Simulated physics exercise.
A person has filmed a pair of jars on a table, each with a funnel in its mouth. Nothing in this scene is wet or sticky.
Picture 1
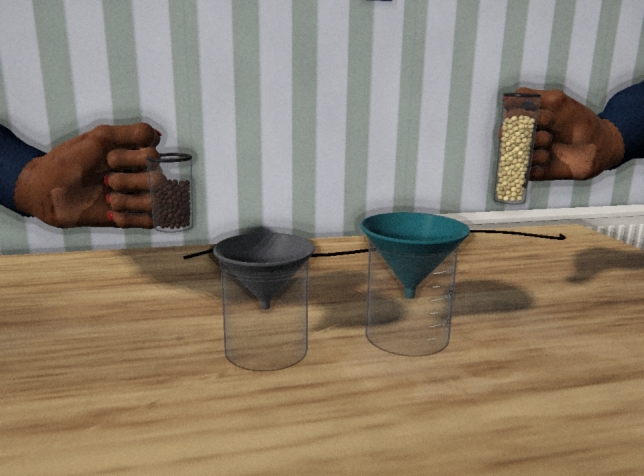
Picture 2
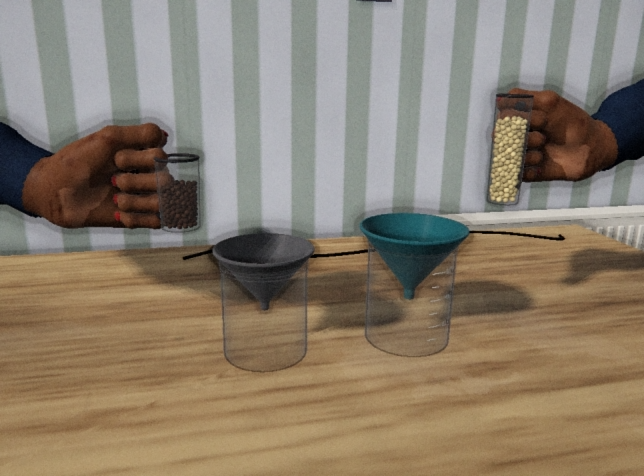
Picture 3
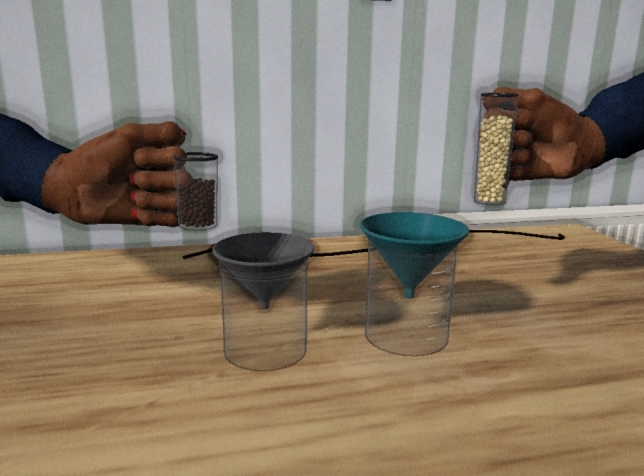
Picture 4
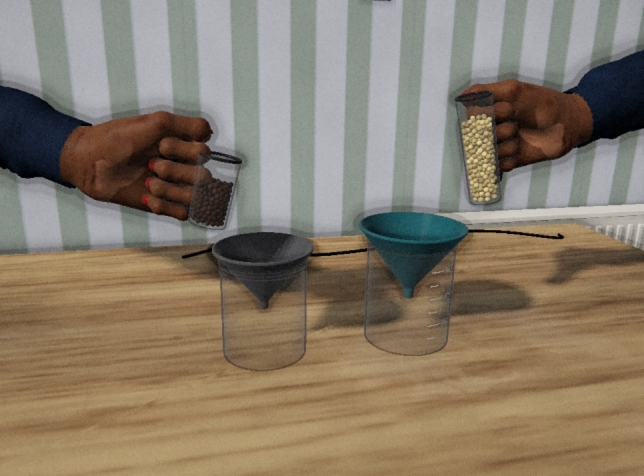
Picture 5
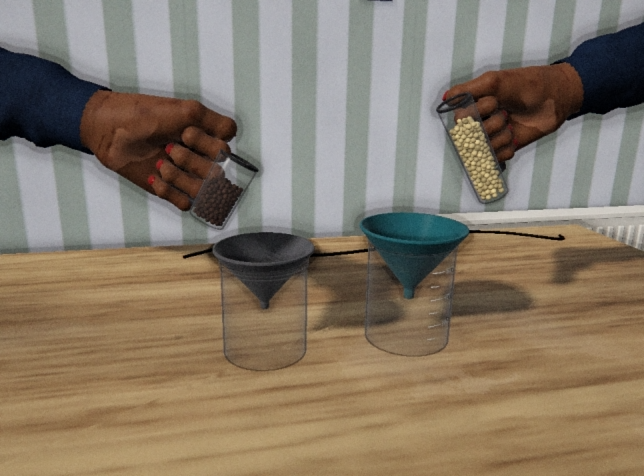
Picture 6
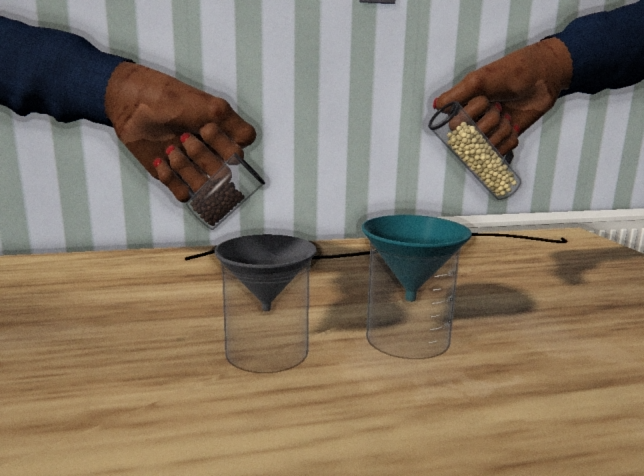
Two hands, one holding a small clear container of dark brown pieces and the other a taller one of pale round pieces, move inward above two funnels set in clear jars on a wooden table. Then both hands rise and tilt their containers steadily toward each other, the contents still inside.
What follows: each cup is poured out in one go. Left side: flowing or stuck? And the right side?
The left funnel gets blocked; the right one gets blocked.
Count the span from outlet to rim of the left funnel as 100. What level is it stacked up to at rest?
70 %, roughly.
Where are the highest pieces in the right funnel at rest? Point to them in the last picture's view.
(394, 253) or nearby.
Then, 0.18 s after the last picture, left, all still in the cup; right, all still in the cup.
Then, 0.42 s after the last picture, left, all still in the cup; right, all still in the cup.
Then, 0.67 s after the last picture, left, most still in the cup, about a quarter in or over the funnel; right, nearly all still in the cup, a small part in or over the funnel.
At rest, left, nearly all stuck in the funnel, a stray few down in the jar; right, nearly all stuck in the funnel, a stray few down in the jar.
